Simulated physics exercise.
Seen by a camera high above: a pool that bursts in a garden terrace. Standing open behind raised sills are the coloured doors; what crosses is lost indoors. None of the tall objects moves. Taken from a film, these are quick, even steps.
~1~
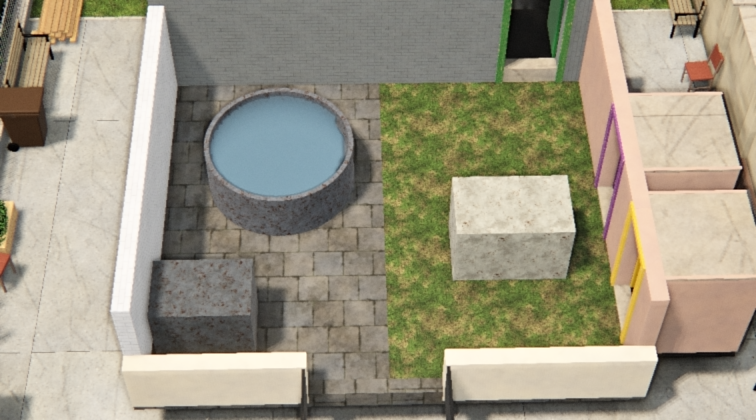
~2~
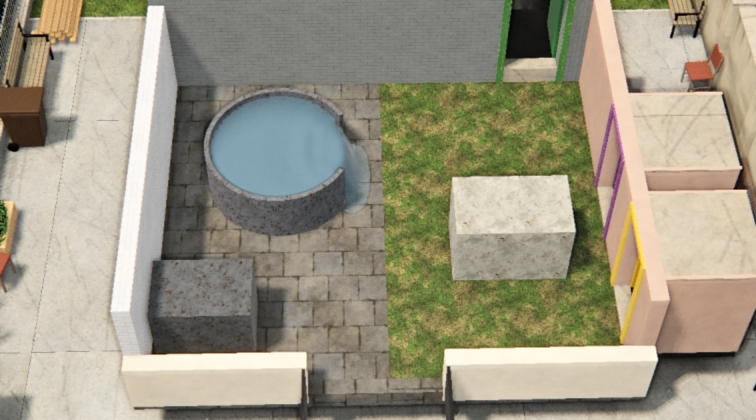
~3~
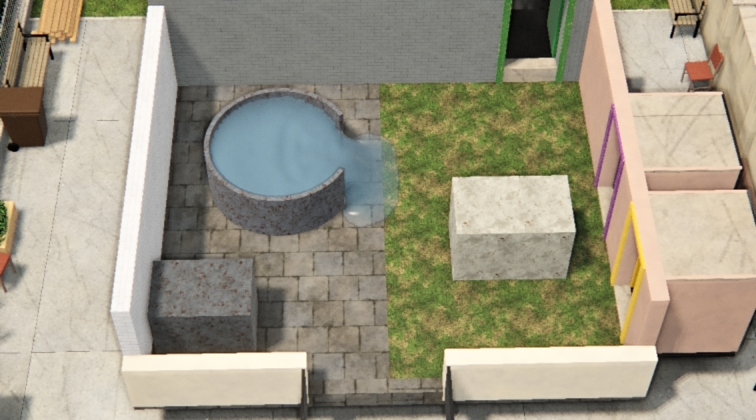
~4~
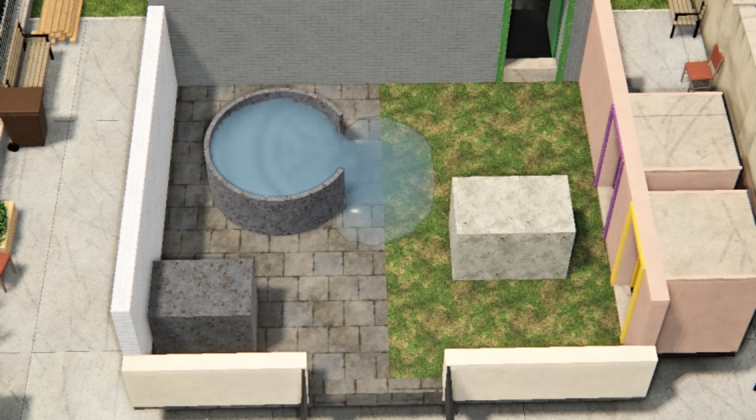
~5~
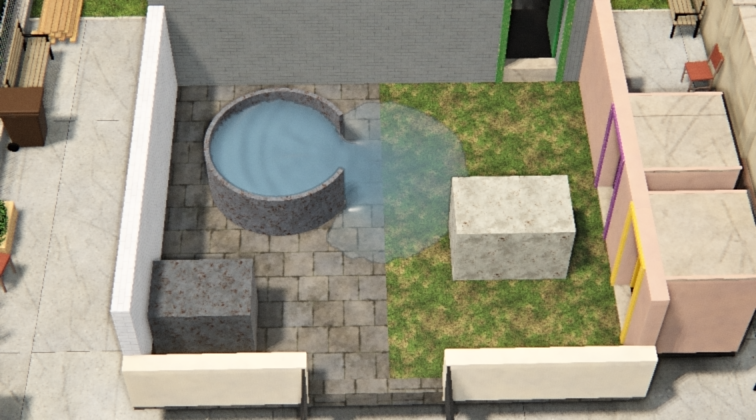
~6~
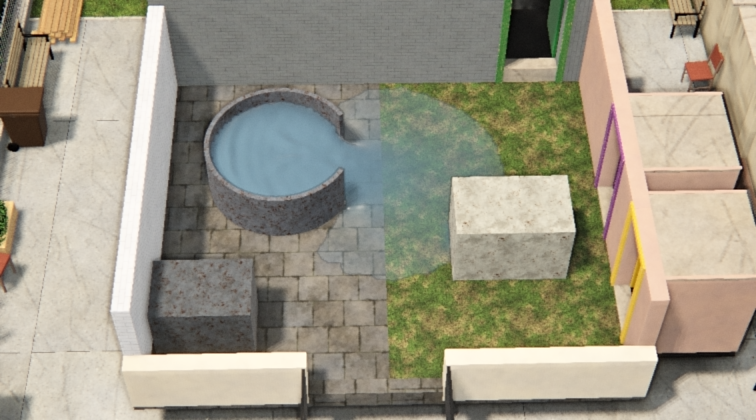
In a walled garden terrace seen from above, a round stone tank of still water breaks open on its right side, and water pours through the gap, fanning out across the paving and onto the grass toward a pale block.
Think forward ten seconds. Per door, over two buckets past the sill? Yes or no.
Purple door yes, yellow door yes, green door no.
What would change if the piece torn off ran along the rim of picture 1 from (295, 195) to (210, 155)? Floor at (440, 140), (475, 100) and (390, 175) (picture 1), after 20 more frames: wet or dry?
Taking each in turn, they come out kept dry, kept dry, kept dry.
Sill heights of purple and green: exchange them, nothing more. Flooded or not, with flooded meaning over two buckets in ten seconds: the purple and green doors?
The purple door remains below the limit and the green door exceeds the limit.
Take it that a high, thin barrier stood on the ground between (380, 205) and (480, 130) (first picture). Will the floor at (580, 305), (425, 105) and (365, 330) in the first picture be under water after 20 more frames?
As listed: Free of water, under water, awash.
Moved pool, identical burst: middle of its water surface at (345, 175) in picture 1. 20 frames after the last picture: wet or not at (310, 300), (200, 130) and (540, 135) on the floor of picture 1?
Taking them in the order asked: Inundated, then spared, then inundated.
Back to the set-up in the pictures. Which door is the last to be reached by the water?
That would be the yellow one.
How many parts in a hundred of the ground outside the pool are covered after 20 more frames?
That works out at 60 %.
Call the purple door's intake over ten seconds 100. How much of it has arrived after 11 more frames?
About 10 %.
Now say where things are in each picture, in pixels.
In the first frame, the round tank at (279, 146) is whole and still.
In the second frame, water pours out at (349, 167) and has run to (354, 147).
In the third frame, water pours out at (349, 167) and has run to (383, 141).
In the fourth frame, water pours out at (349, 169) and has run to (416, 135).
In the fifth frame, the front is at (453, 140), out from the gap at (349, 169).
In the sixth frame, the front is at (490, 145), out from the gap at (349, 169).
A moment on, water covers 35 % of the floor; the purple door not reached, the yellow door not reached, the green door not reached.
Next, water covers 45 % of the floor; the purple door over two buckets in, the yellow door not reached, the green door wet at the sill, nothing in.
Then, water covers 60 % of the floor; the purple door far over two buckets in, the yellow door wet at the sill, nothing in, the green door wet at the sill, nothing in.
Later, water covers 80 % of the floor; the purple door far over two buckets in, the yellow door under two buckets in, the green door wet at the sill, nothing in.
In the end, water covers 100 % of the floor; the purple door far over two buckets in, the yellow door over two buckets in, the green door wet at the sill, nothing in.
